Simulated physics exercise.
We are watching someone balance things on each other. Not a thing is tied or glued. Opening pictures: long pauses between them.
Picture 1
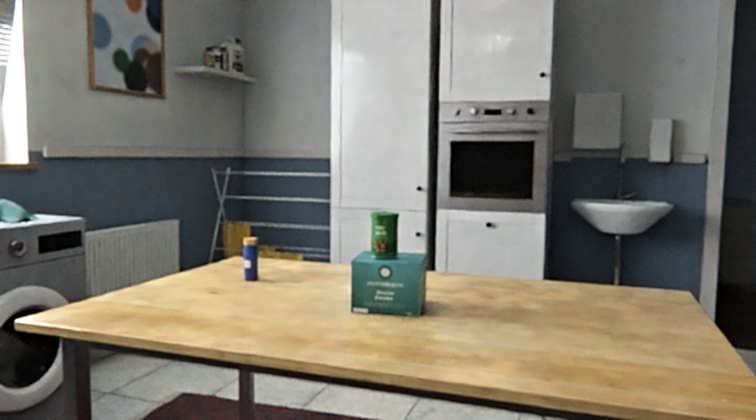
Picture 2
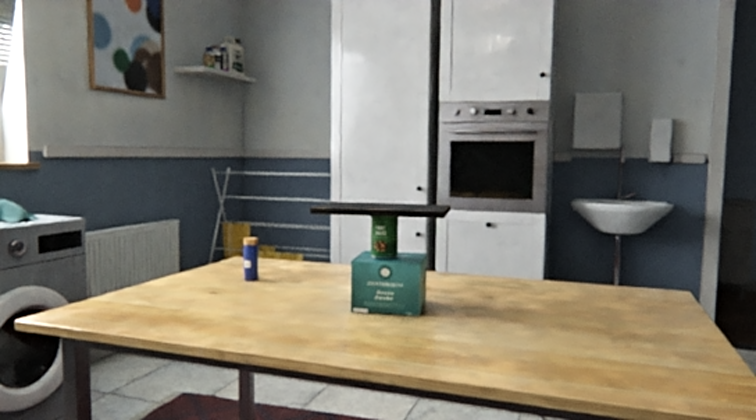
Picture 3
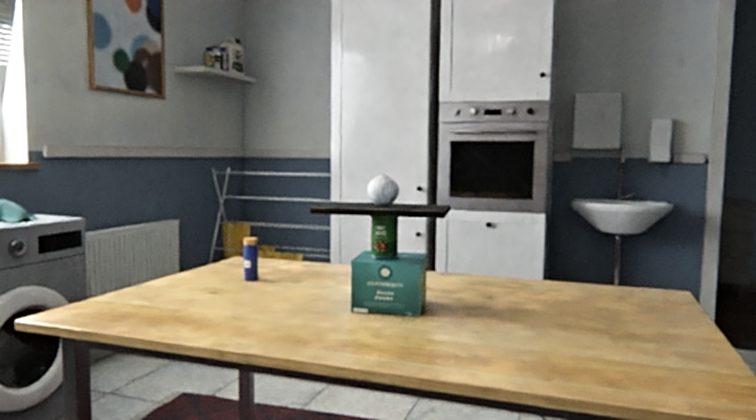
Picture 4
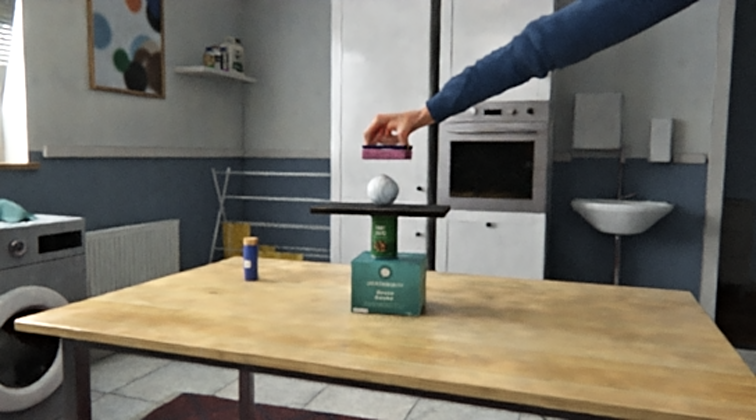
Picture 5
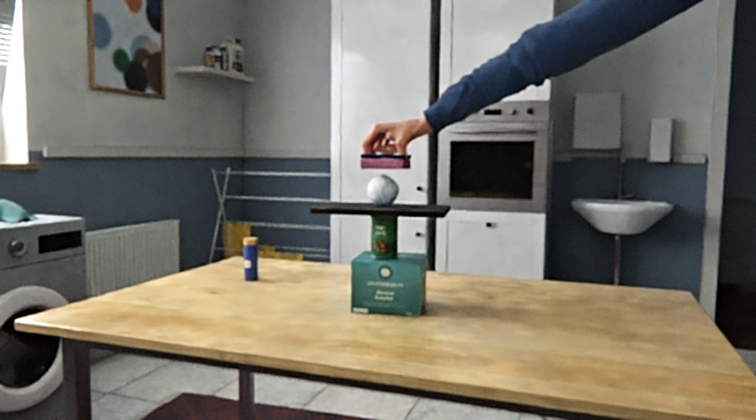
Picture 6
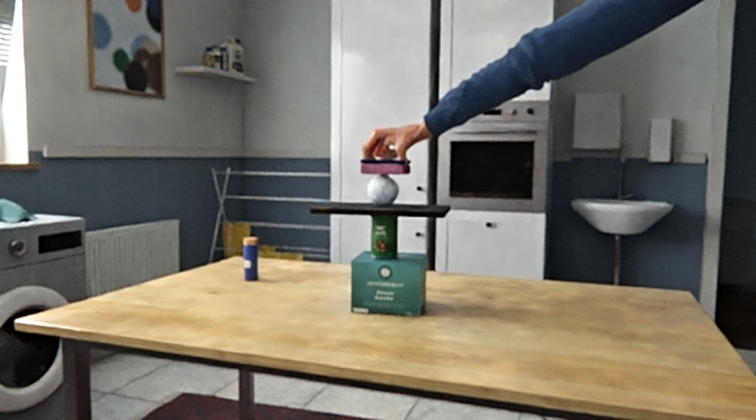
A hand lowers a pink sponge onto a white ball atop a stack of objects.
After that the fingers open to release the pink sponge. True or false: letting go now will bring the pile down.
True.
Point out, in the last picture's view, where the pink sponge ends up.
Around (462, 305).
Then, 1.30 s on from there, pink sponge turned 41° from how it was put near (396, 171).
Then, 1.80 s on from there, pink sponge now fallen.
Then, 2.00 s on from there, things are still on the move.
Then, 2.20 s on from there, as before.
In the end, fallen, pink sponge; the other 5 unmoved. At the end, from the last picture's camera, pink sponge near (462, 305). The pile comes apart.
